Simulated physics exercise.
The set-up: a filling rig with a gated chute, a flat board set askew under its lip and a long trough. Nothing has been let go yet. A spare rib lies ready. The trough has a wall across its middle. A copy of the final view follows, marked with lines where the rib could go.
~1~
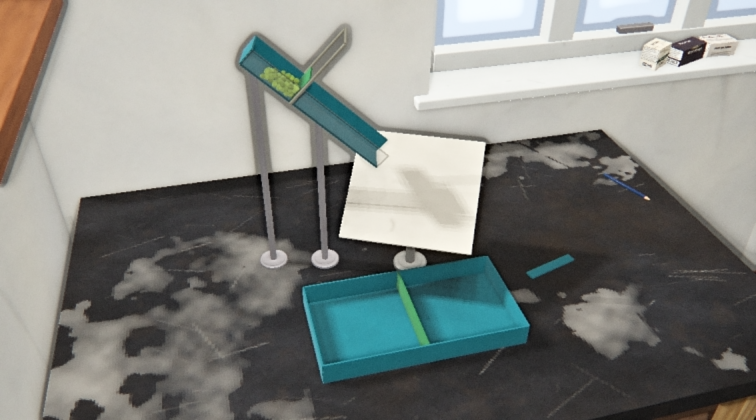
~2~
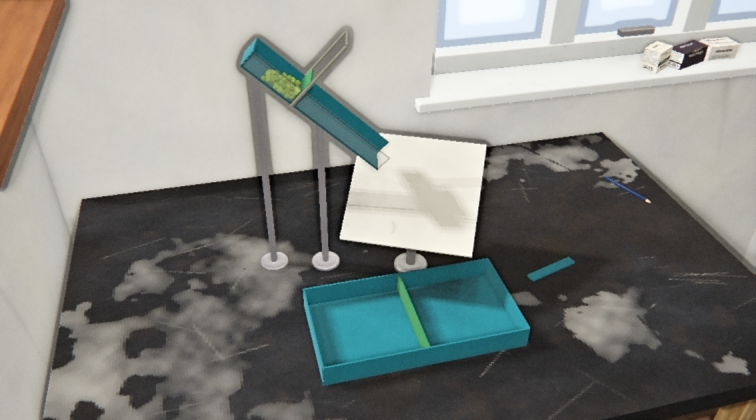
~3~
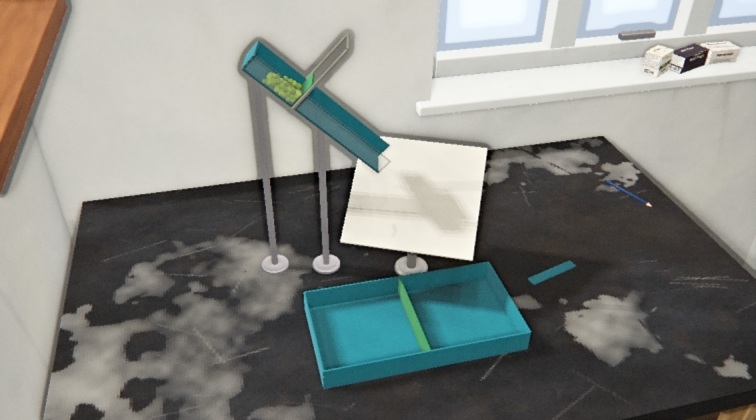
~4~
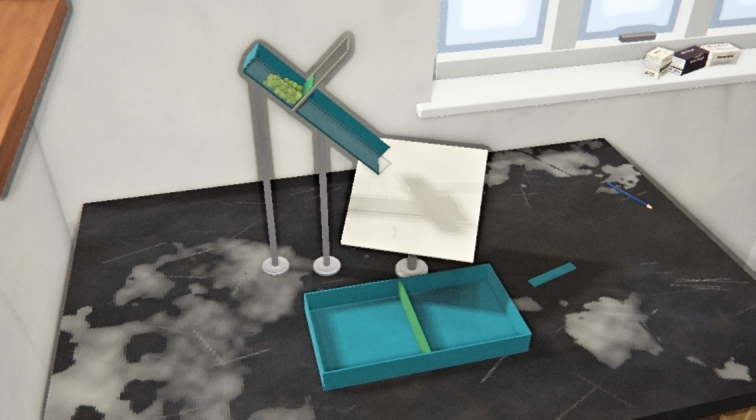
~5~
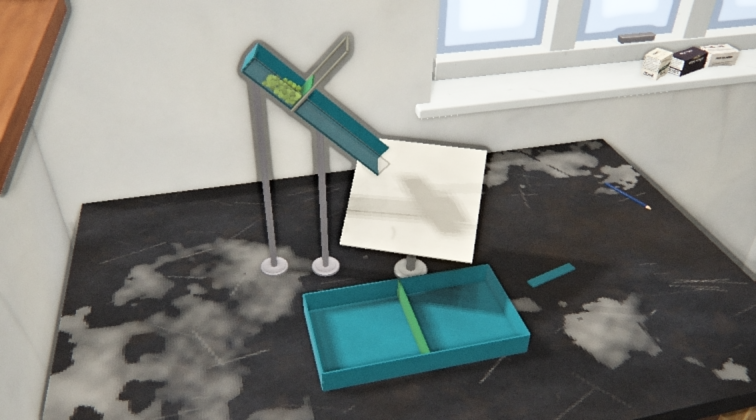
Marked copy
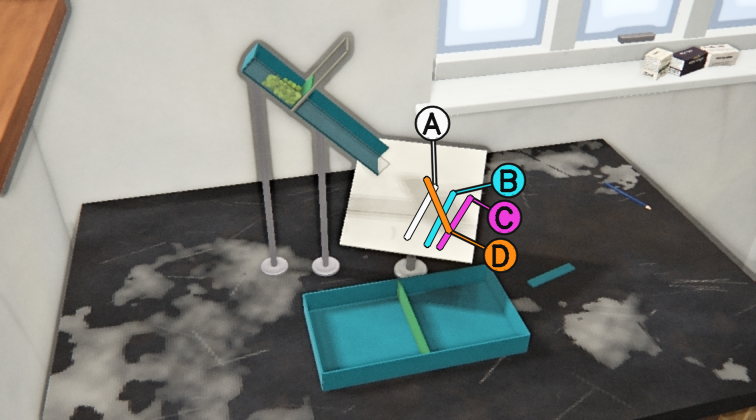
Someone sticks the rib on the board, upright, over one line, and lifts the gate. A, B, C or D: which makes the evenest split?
I would pick line C.
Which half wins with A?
Left.
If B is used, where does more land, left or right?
Left.
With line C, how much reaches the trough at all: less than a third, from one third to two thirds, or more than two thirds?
It is more than two thirds.
On the marked copy, line A from (434, 187) to (407, 237); line B from (453, 193) to (427, 244); line C from (470, 198) to (439, 247); line D from (426, 179) to (449, 230).
For line A, of what is caught, almost all in the left half, about a tenth in the right.
For line B, of what is caught, the larger part in the left half, about a tenth in the right.
For line C, of what is caught, roughly half in the left half, roughly half in the right.
For line D, of what is caught, about a tenth in the left half, the larger part in the right.
